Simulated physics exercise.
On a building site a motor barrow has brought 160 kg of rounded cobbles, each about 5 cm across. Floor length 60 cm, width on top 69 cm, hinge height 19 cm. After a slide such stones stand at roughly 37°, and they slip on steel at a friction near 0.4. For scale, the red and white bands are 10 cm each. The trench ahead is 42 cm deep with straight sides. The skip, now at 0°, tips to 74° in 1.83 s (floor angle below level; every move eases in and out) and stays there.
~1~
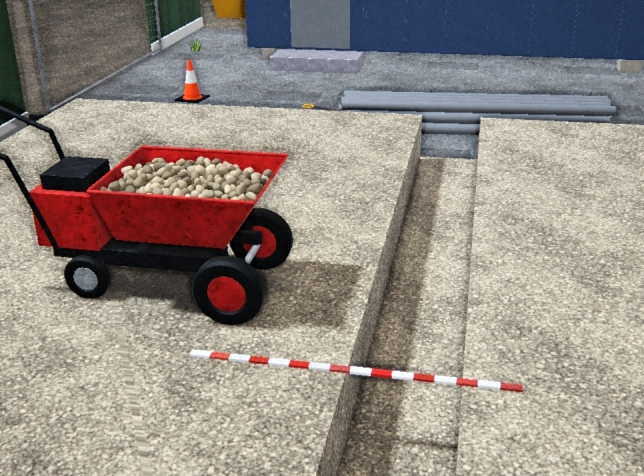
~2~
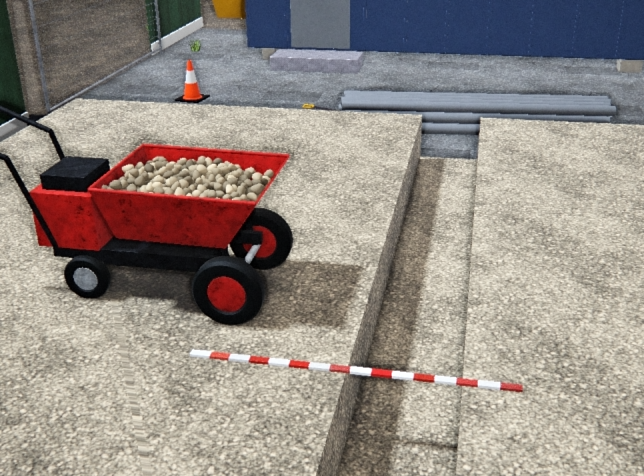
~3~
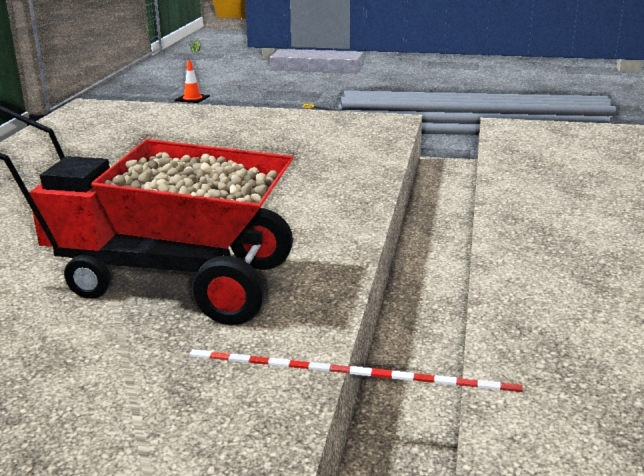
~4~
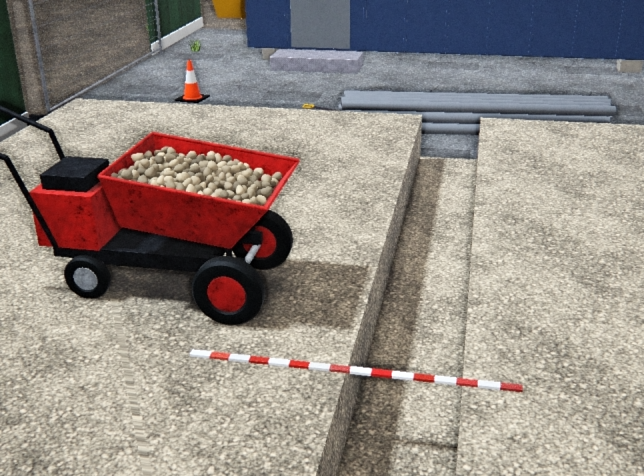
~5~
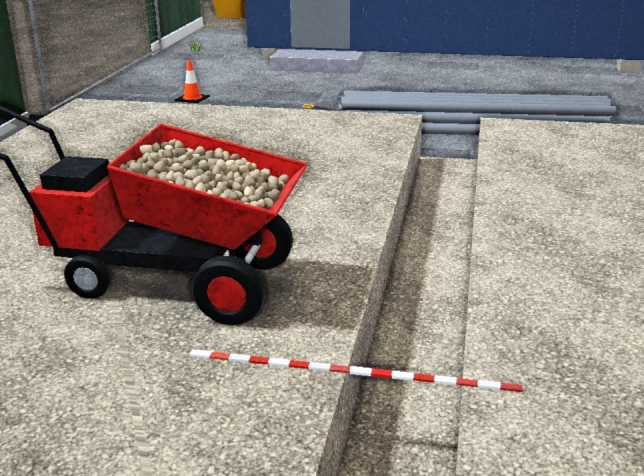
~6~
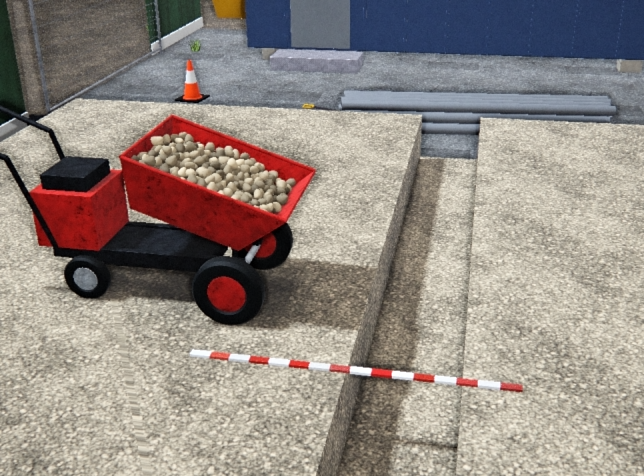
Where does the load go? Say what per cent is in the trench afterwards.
Close to 94 in a hundred.
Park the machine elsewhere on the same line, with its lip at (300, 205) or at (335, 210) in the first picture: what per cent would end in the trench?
Near 100 per cent from the first place, 90 from the second.
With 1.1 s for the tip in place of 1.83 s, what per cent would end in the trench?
It would be near 95 per cent.
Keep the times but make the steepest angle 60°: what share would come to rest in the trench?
Then about 55 per cent.
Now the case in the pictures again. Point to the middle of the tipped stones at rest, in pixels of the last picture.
Near (409, 361).
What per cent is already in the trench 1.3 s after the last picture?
Some 50 per cent.
Then, 0.8 s after the last picture the floor is at 62°, 98 % in the skip, 1 % short of the trench; the foremost stones are at (365, 275).
Then, 1.3 s after the last picture the floor is at 74°, 43 % in the skip, 6 % short of the trench, 51 % in the trench; the foremost stones are at (457, 384).
Then, 1.7 s after the last picture the floor is at 74°, 21 % in the skip, 7 % short of the trench, 72 % in the trench; the foremost stones are at (459, 369).
Then, 3.6 s after the last picture the floor is at 74°, 0 % in the skip, 6 % short of the trench, 94 % in the trench; the foremost stones are at (460, 355).
